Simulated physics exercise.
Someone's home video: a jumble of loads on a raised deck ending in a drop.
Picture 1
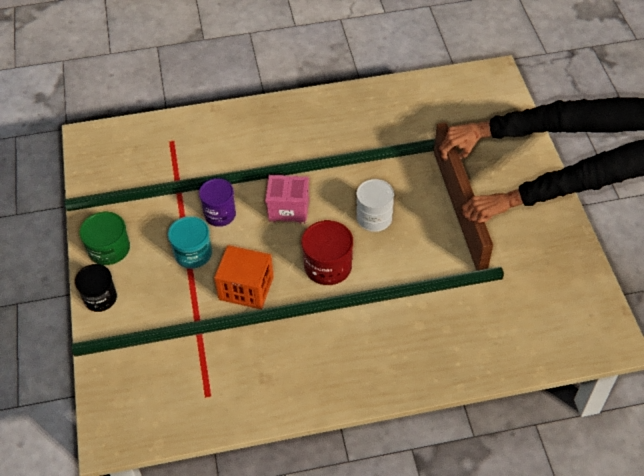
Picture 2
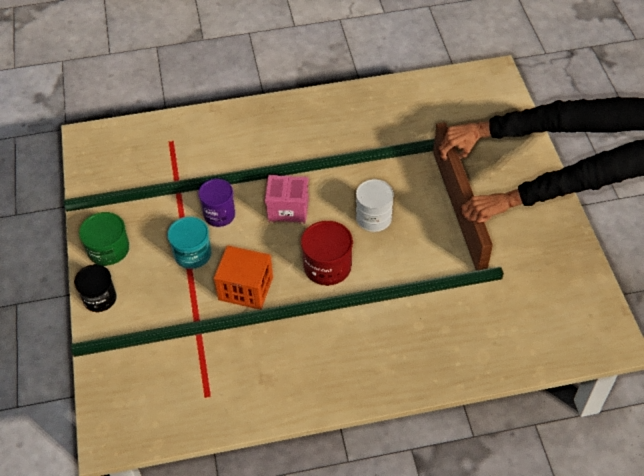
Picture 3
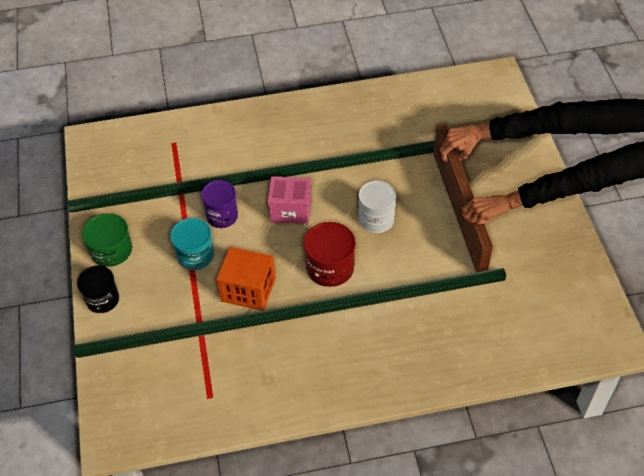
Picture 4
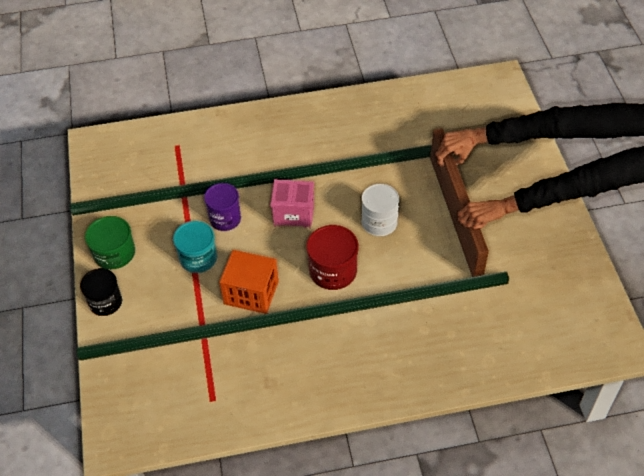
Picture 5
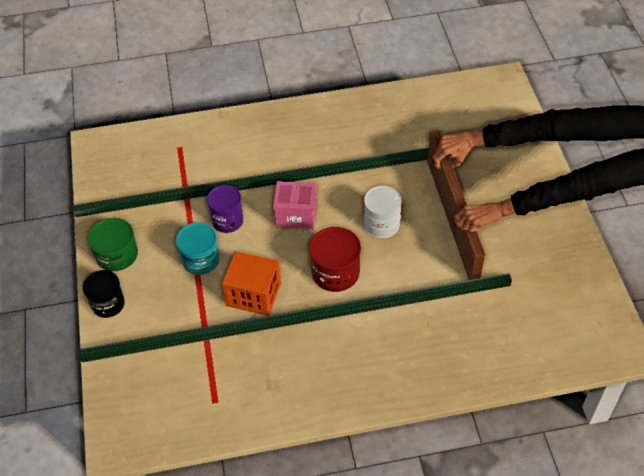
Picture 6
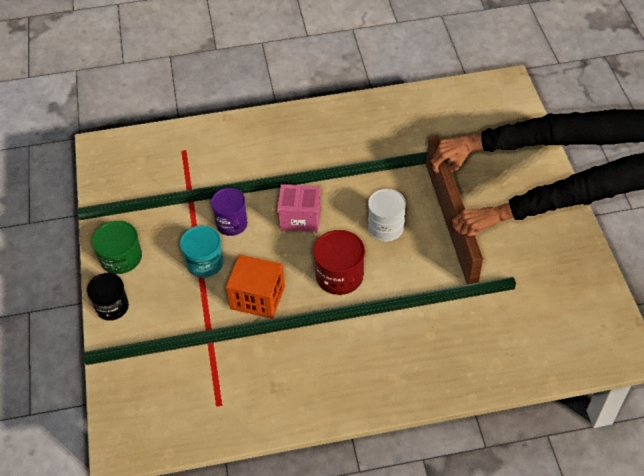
On a wooden tabletop, two hands hold a brown plank beside colourful containers that barely shift.
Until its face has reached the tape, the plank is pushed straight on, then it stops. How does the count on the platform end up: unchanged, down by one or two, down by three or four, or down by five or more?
It ends unchanged.
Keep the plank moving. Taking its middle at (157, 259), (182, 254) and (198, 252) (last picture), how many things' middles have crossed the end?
Per position: 2 / 0 / 0.
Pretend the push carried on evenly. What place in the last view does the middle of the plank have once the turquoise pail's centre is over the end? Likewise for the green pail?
At (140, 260) for the turquoise pail; at (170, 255) for the green pail.
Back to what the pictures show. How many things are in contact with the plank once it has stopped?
That makes 3.
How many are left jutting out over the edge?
Overhanging: 0.
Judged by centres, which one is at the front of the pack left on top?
The black pail winds up nearest.
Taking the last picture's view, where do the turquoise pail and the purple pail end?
The turquoise pail at (141, 265), the purple pail at (144, 226).
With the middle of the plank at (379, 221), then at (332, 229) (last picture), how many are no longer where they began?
Answer - first 1, then 3.
Soon after, none off yet; black pail at rest near (109, 297); green pail at rest near (118, 248); turquoise pail at rest near (203, 252).
After that, none off yet; black pail at rest near (109, 297); green pail at rest near (118, 248); turquoise pail displaced a little near (191, 254).
In the end, the number that fall off is zero.
